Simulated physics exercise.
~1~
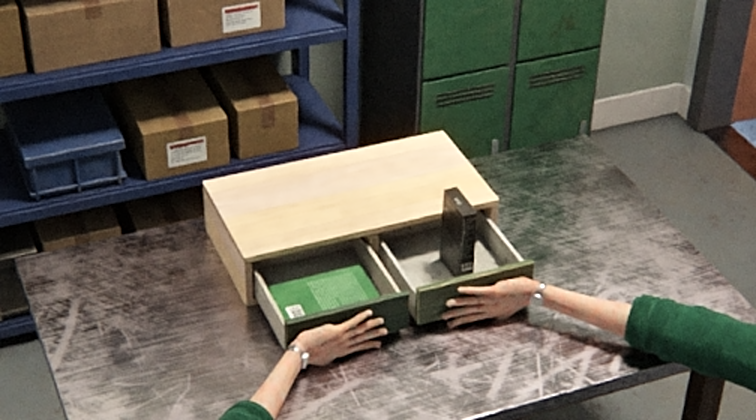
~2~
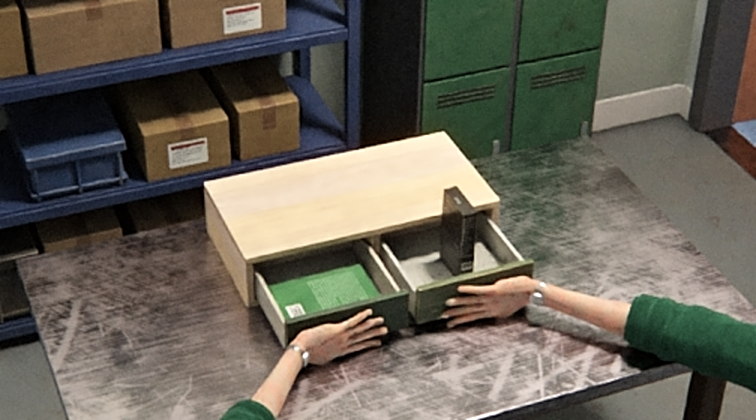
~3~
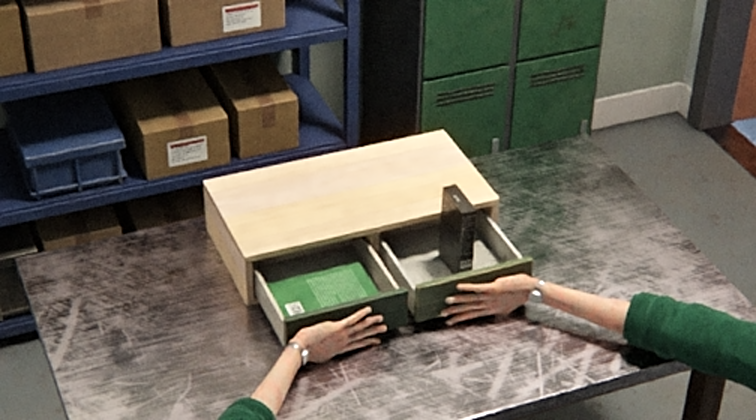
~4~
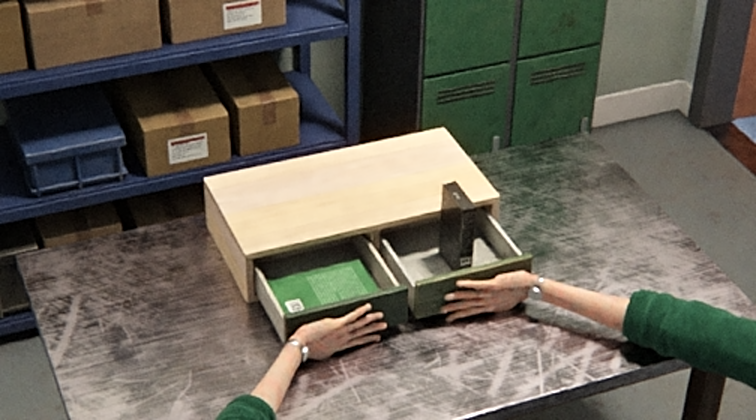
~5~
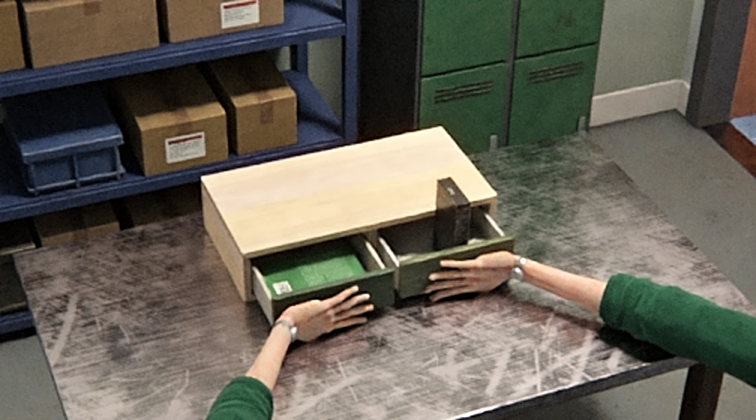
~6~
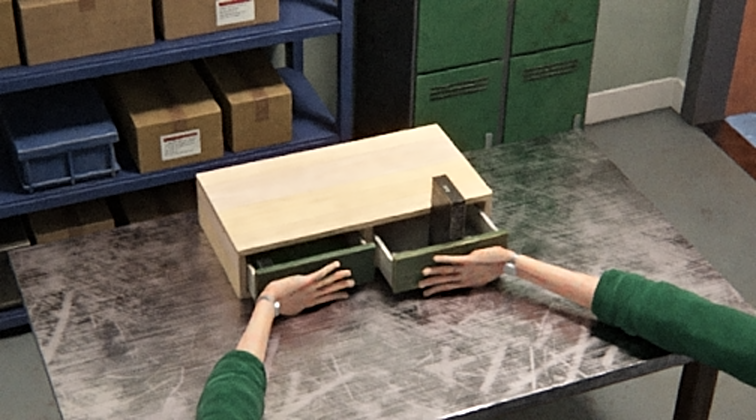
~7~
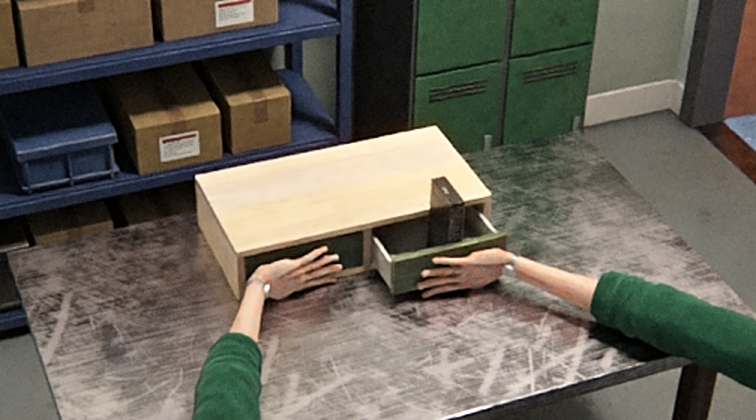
Two hands in green sleeves rest on the open drawers of a low, pale wooden cabinet on a scuffed metal table, seen from above at a slight sway. Behind it stand blue shelves of cardboard boxes at left and green lockers further right. A green book lies in the left drawer, and a dark upright box stands in the right one. After a still moment, both hands push the drawers inward. The right drawer soon stops, still ajar, with the dark box at the cabinet's front edge. The left drawer keeps sliding, hiding the book, and ends flush.
